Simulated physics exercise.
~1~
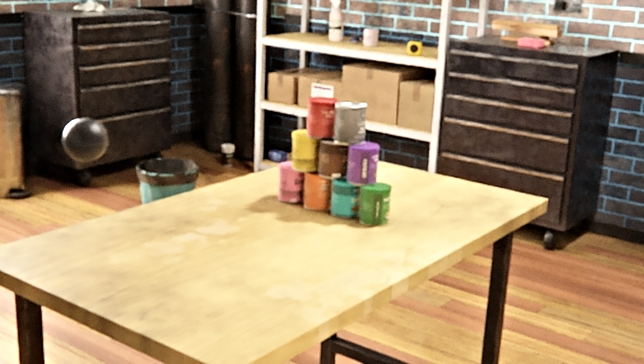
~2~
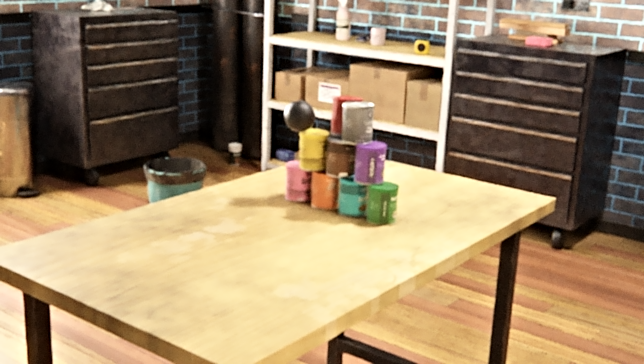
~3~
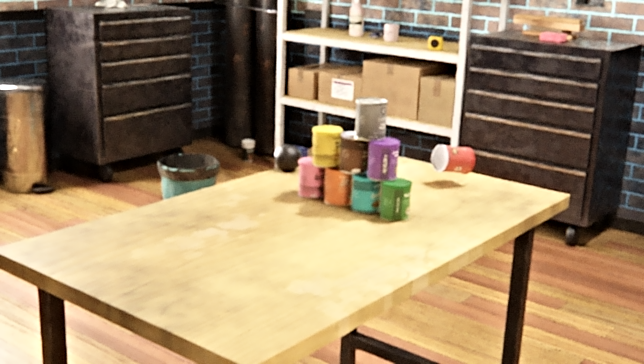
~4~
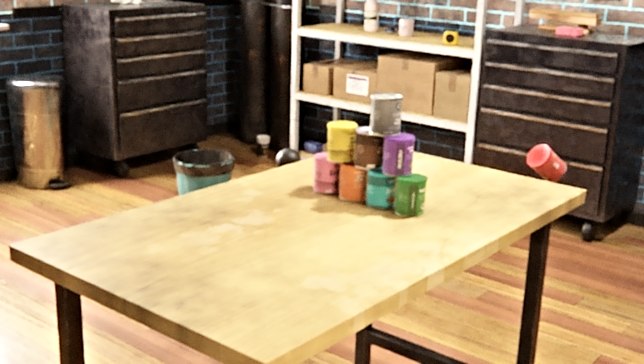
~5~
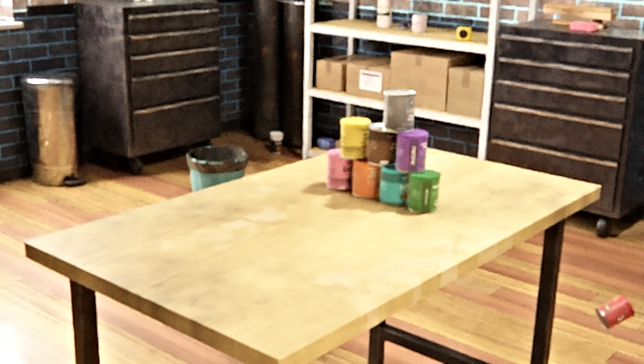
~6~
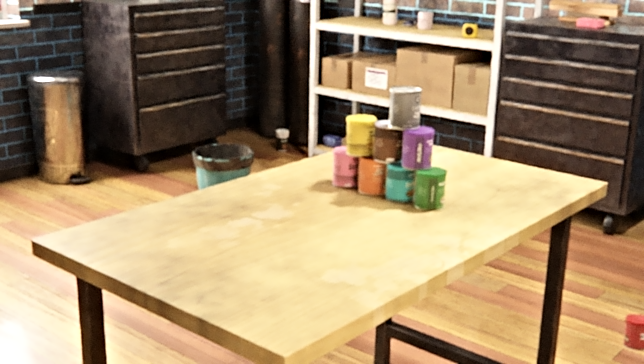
Black ball flying into a pyramid of coloured tins on a workshop table, knocking the red tin off onto the floor, the others staying stacked.
